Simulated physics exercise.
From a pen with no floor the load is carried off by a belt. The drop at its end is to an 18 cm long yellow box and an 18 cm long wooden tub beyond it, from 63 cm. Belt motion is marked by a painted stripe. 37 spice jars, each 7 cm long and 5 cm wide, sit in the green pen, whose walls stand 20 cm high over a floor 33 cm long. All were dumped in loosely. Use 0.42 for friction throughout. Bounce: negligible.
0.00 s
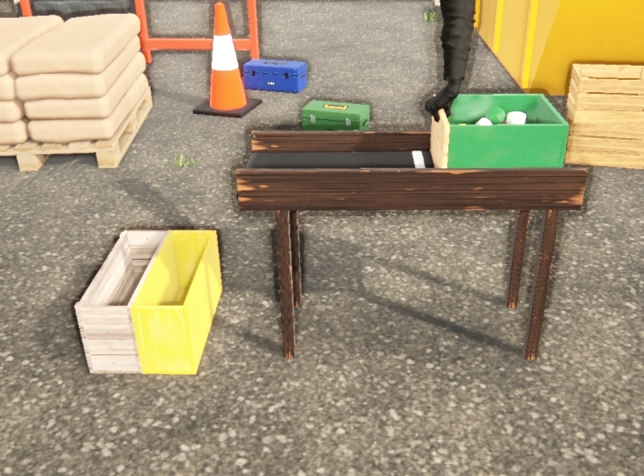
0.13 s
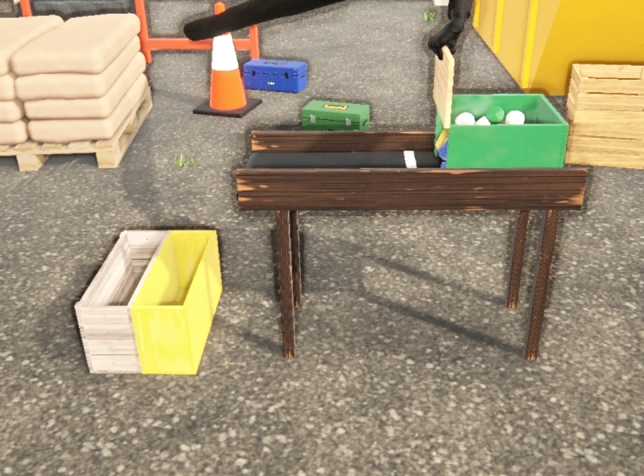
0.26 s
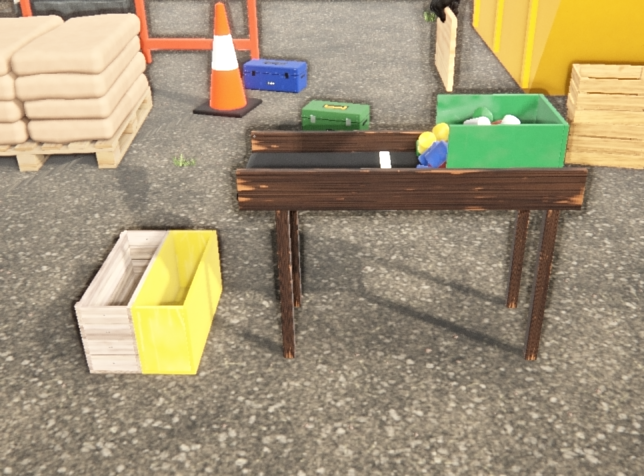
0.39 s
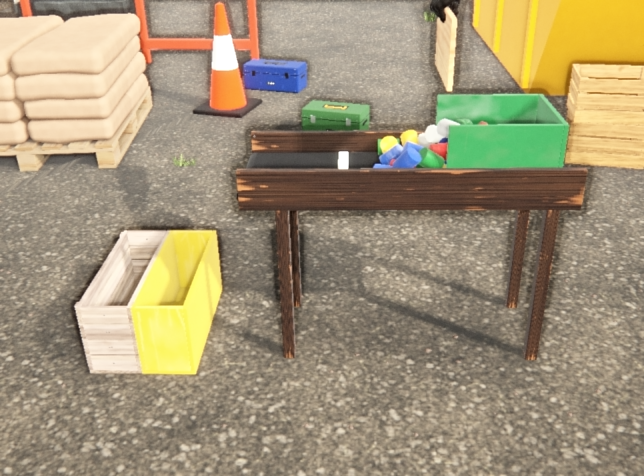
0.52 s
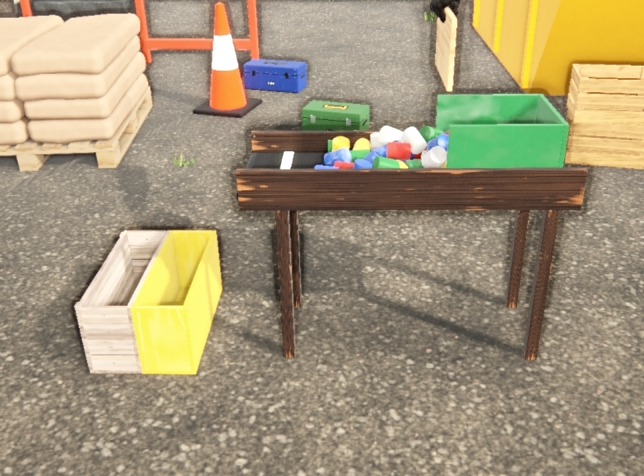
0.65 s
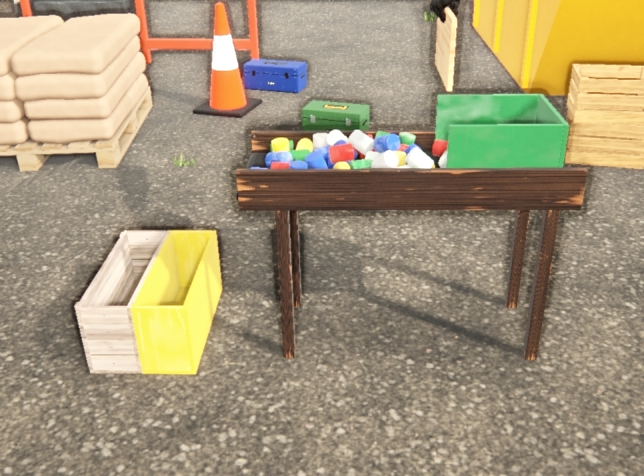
A dark arm reaches in at the top of a sunlit paved yard, seen from a fixed, raised viewpoint, and lifts a wooden panel away from a green box. The box sits on the right of a dark wooden table with a black belt, with yellow and whitish boxes at lower left and an orange cone behind. The belt moves left, and small colourful pieces pour from the box and spread along it.
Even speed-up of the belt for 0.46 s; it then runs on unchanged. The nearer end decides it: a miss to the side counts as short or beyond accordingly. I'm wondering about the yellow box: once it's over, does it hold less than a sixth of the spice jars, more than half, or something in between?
It holds less than a sixth of them.
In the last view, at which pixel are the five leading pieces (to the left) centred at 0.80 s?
(208, 173).
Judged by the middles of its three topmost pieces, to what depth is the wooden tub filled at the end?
Roughly 17 centimetres.
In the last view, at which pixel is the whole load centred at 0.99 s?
Look near pixel (195, 173).
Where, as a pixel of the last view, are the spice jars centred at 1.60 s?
Estimated centre in the last picture: (128, 309).
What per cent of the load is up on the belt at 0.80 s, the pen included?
Around 75 %.
After 0.80 s, 28 on the belt and 9 in the air.
After 0.99 s, 2 in the wooden tub, 9 on the belt and 26 in the air.
After 1.26 s, 26 in the wooden tub, 1 on the belt and 10 in the air.
Outcome (at 1.60 s), 1 in the yellow box, 35 in the wooden tub and 1 on the ground beyond the wooden tub. Asked share, 1 of 37, 3 per cent.
